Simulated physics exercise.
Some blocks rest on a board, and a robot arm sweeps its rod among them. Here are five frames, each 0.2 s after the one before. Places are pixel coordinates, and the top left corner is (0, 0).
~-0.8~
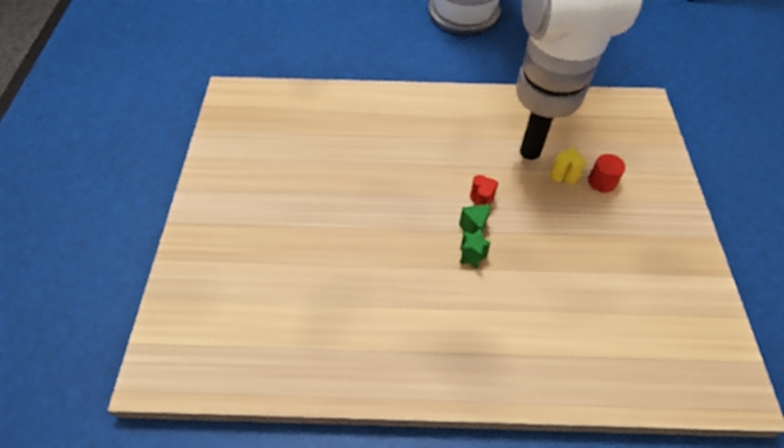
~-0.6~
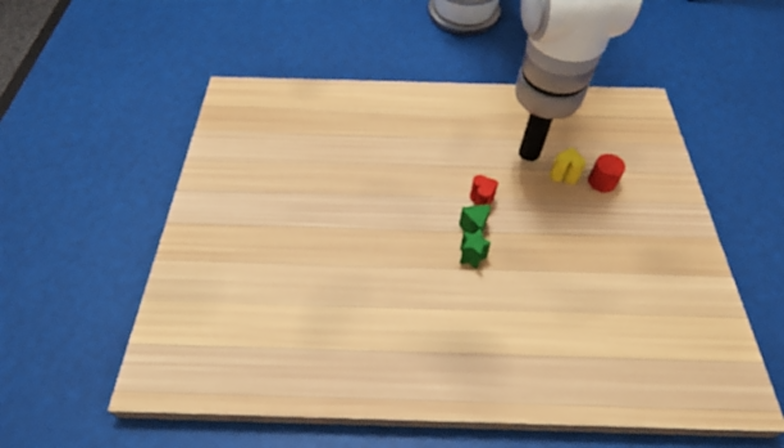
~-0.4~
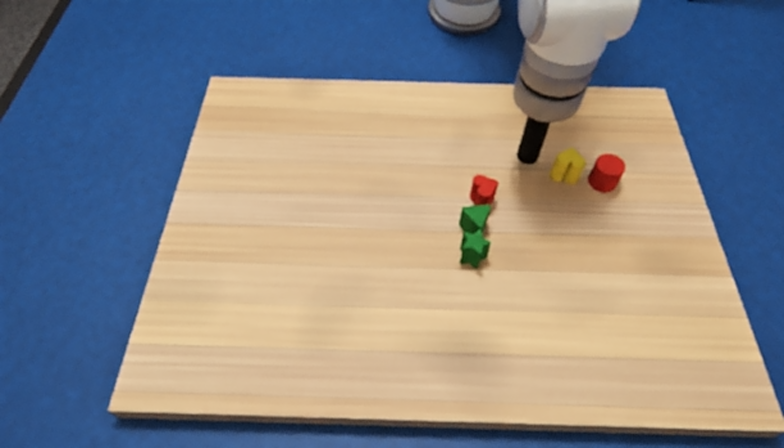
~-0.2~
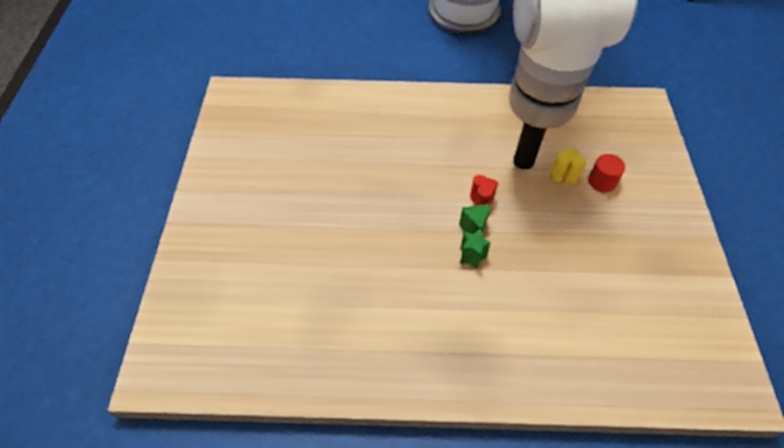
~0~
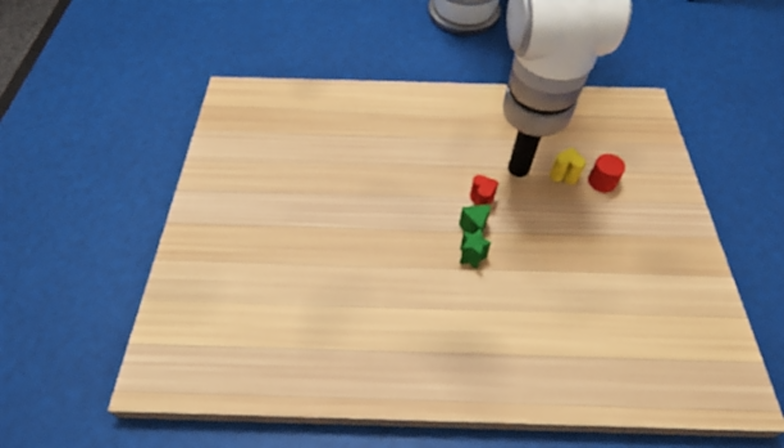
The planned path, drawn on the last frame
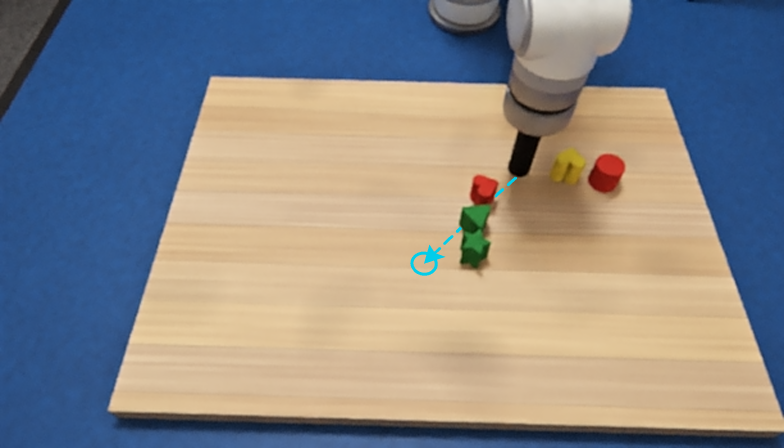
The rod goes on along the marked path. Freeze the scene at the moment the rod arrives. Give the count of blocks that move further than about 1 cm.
When the path ends, I think you'll find three or more blocks out of place by more than 1 cm.
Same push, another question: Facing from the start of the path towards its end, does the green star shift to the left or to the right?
With start-to-end as forward, it shifts left.
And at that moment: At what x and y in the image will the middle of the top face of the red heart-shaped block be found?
I expect it at (441, 204).
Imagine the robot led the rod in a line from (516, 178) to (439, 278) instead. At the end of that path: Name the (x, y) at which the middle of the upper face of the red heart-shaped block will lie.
I predict (464, 196).
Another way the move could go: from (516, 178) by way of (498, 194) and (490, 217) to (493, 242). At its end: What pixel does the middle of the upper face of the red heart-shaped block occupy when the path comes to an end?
Its top centre lands on (472, 196).
The line goes straight from (516, 178) to (424, 264).
The first path, step by step. One third of the way, rod at (489, 196); red heart-shaped block at (469, 191), turned 50° clockwise.
Two thirds of the way, rod at (457, 225); green star at (476, 257), turned 15° anticlockwise; green triangle at (462, 236), turned 20° anticlockwise; red heart-shaped block at (441, 203), turned 105° clockwise.
At the end, rod at (425, 256); green star at (478, 265), turned 25° anticlockwise; green triangle at (456, 250), turned 55° anticlockwise; red heart-shaped block at (441, 204), turned 105° clockwise; yellow heart-shaped block unmoved.
